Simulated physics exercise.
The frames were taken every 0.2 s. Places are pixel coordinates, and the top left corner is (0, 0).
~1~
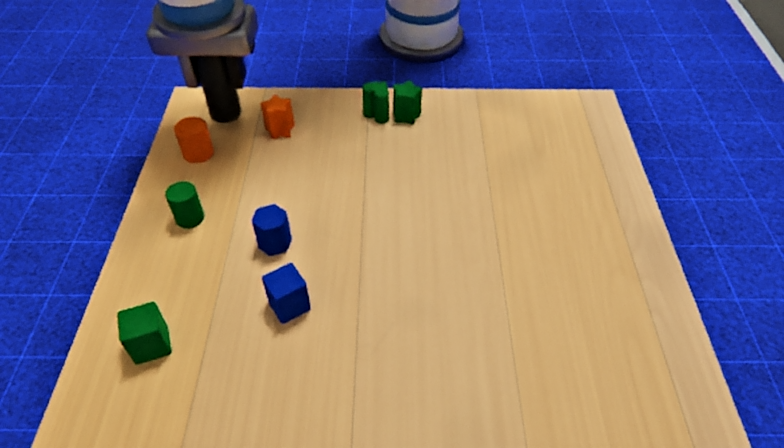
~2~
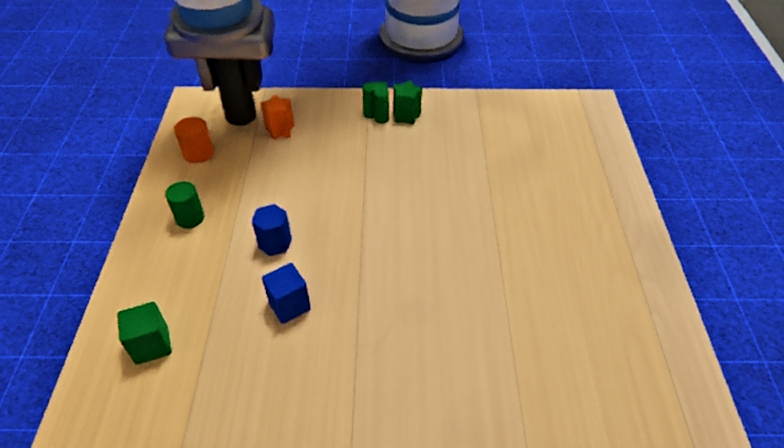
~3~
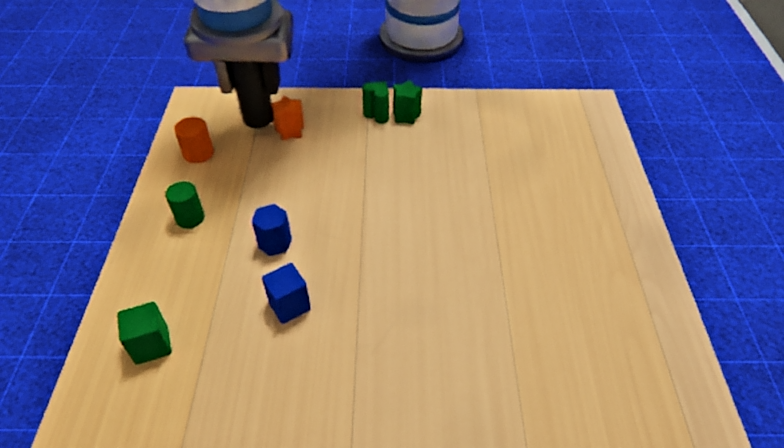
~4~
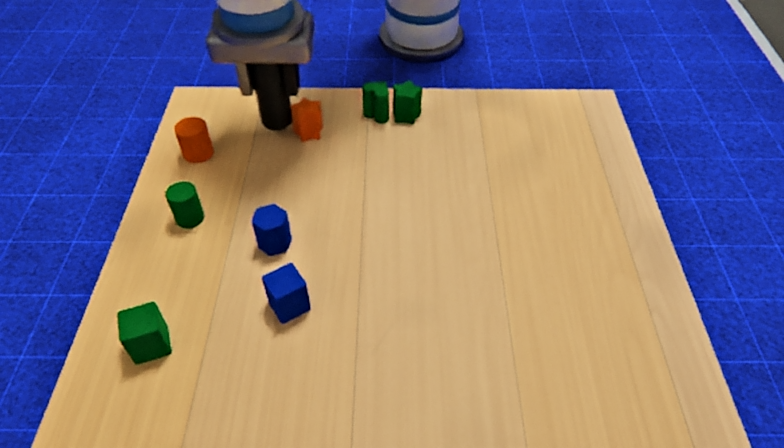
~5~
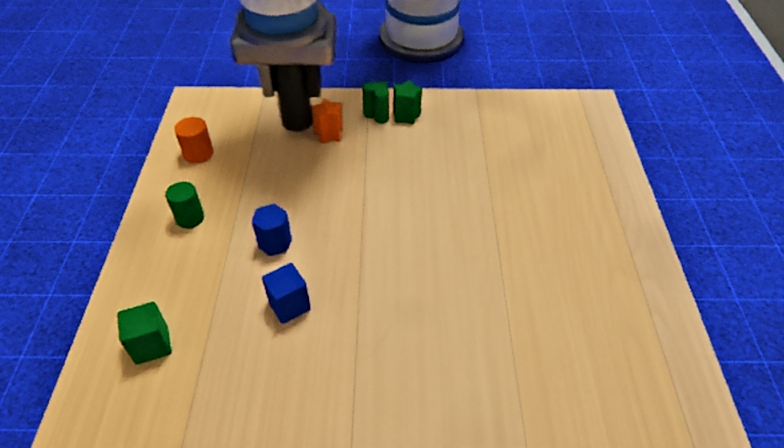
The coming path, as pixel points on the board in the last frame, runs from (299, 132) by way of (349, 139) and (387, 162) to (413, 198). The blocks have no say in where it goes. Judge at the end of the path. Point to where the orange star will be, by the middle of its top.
Its top middle will sit at (400, 115).
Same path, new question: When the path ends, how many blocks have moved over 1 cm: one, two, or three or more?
The answer will be one.
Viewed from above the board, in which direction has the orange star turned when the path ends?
The turn is anti-clockwise.
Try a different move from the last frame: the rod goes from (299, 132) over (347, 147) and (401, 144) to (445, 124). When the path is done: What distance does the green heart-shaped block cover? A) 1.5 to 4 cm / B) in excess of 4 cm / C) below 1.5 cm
My answer is option C.
On the path given first. One third of the way, rod (349, 129); orange star (380, 111), turned 15° anticlockwise.
Two thirds of the way, rod (387, 153); orange star (400, 115), turned 90° anticlockwise.
At the end, rod (414, 188); orange star (400, 115), turned 90° anticlockwise; green heart-shaped block in place.
